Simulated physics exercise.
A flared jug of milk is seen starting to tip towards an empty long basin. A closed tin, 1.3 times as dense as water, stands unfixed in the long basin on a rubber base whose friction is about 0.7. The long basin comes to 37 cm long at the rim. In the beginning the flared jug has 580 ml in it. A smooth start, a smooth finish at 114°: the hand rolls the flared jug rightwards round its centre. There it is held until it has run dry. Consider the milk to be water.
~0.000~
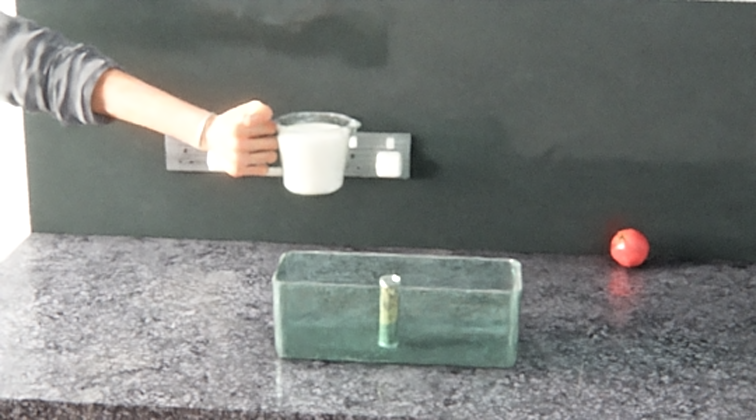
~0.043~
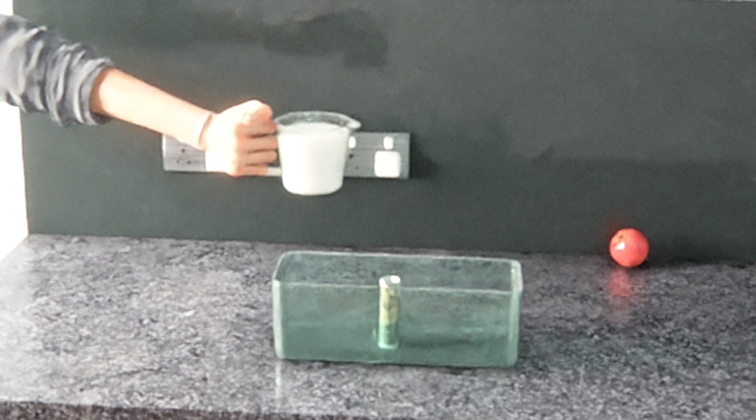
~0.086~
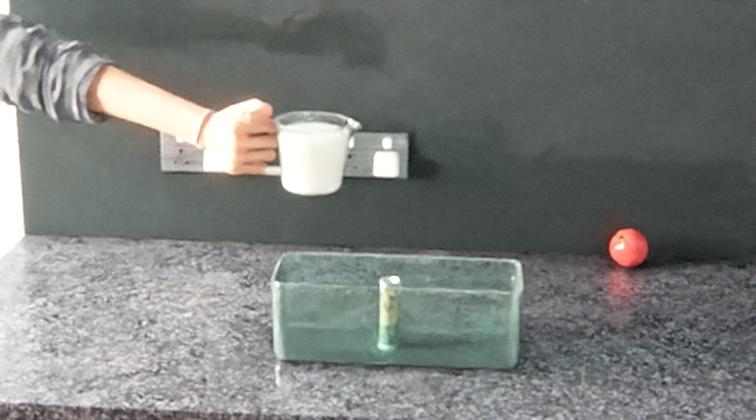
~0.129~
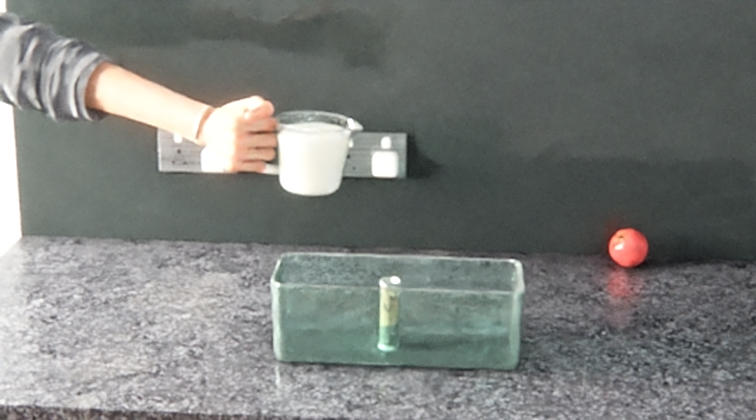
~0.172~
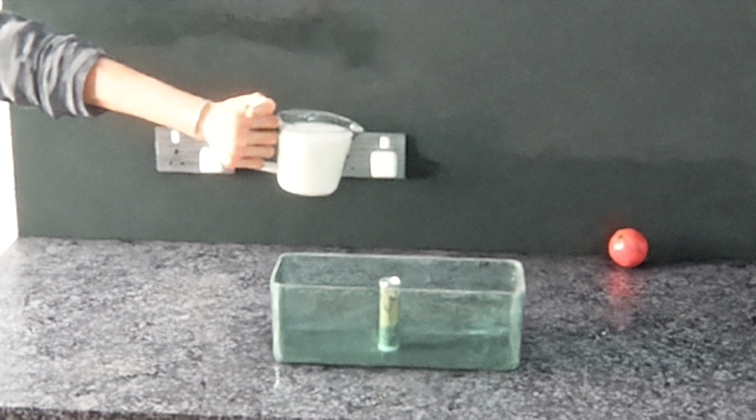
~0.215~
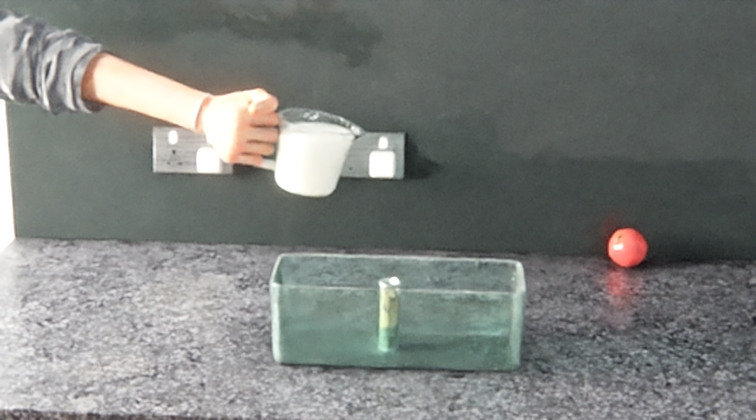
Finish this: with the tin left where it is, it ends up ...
It ends up standing.
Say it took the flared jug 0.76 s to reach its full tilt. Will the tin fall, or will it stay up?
Outcome - the tin stays erect.
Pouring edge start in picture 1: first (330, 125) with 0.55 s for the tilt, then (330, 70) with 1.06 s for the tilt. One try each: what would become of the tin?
First it topples; then it topples.
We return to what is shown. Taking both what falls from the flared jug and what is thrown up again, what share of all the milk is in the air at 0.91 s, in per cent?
Airborne share: Near 18 %.
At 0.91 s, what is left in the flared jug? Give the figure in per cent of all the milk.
8 %.
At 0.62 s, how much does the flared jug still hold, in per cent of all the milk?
About 64 per cent.
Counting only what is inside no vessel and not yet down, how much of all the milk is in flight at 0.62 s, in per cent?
About 28 per cent.
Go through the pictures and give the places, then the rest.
It leans 0°; its right rim is at (361, 125); the milk meets the walls at (280, 130) and (350, 132); the long basin's rim runs from (279, 267) to (520, 277); the tin's top is at (390, 282), in the first picture.
It leans 0°; its right rim is at (361, 125); the milk meets the walls at (279, 130) and (350, 132), in the second picture.
It leans 2°; its right rim is at (361, 126); the milk meets the walls at (279, 129) and (350, 133), in the third picture.
It leans 4°; its right rim is at (362, 127); the milk meets the walls at (280, 129) and (351, 133), in the fourth picture.
It leans 7°; its right rim is at (364, 130); the milk meets the walls at (280, 129) and (352, 133), in the fifth picture.
It leans 11°; its right rim is at (365, 133); the milk meets the walls at (281, 130) and (355, 134), in the sixth picture.
By 0.62 s the tilt is 72° and 65 per cent is still to pour; the tin stands where it began.
By 0.91 s the tilt is 109° and 8 per cent is still to pour; the tin stands where it began.
By 1.22 s the tilt is 114° and 0 per cent is still to pour; the tin stands where it began.
By 1.56 s the tilt is 114° and 0 per cent is still to pour; the tin stands where it began.
At rest the tin stands where it began.
